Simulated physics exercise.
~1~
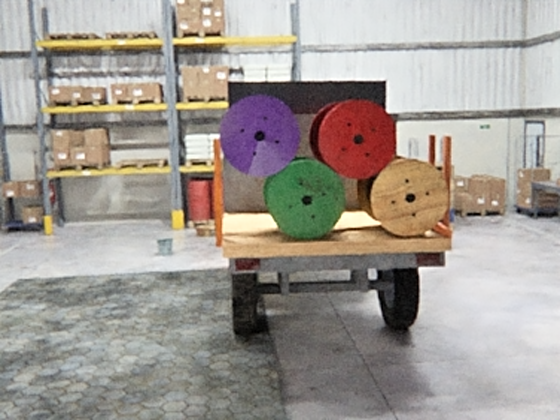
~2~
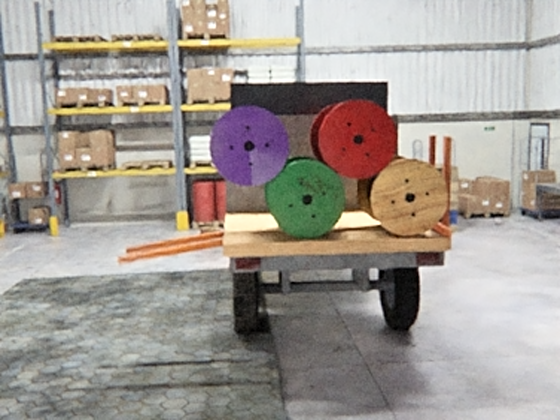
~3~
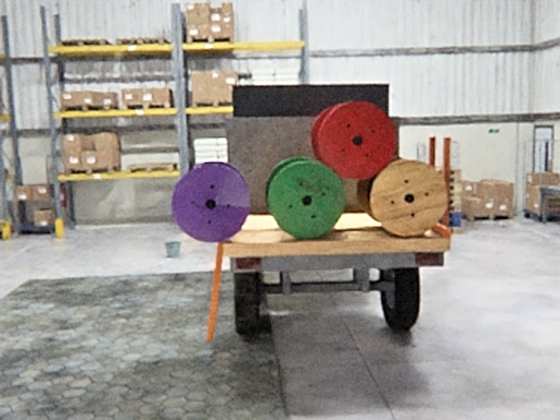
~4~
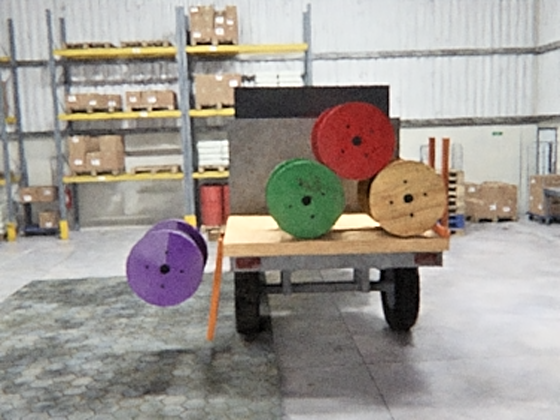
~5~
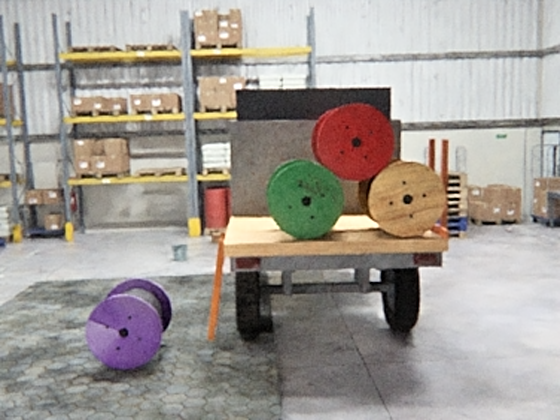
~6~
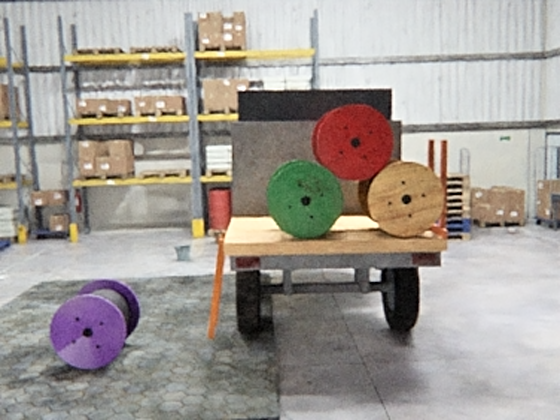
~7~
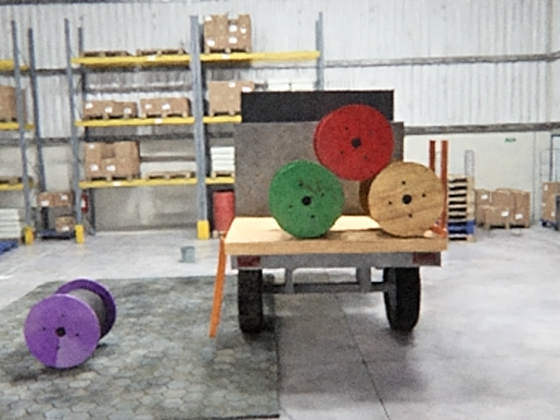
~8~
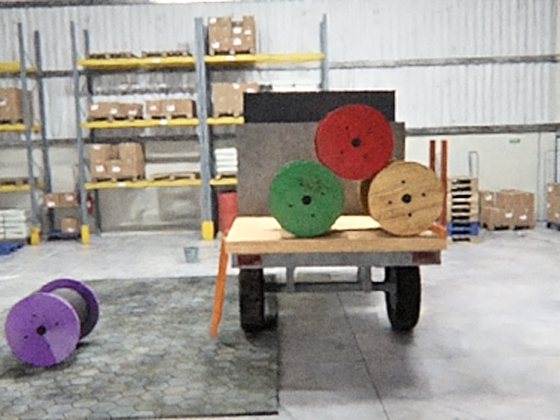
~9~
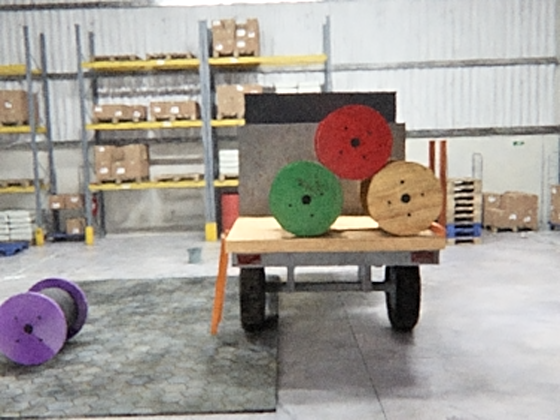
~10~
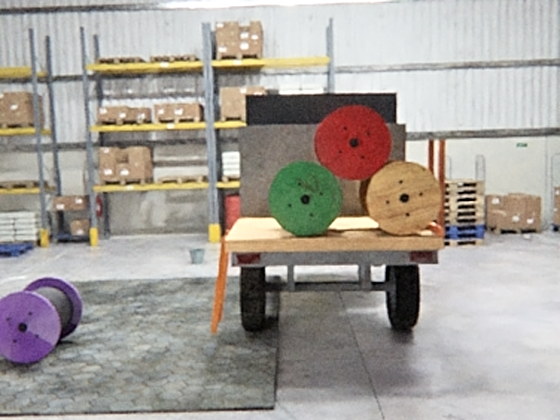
Flatbed trailer dropping its left orange posts, a purple cable reel rolling off leftward across the floor, three others staying aboard.
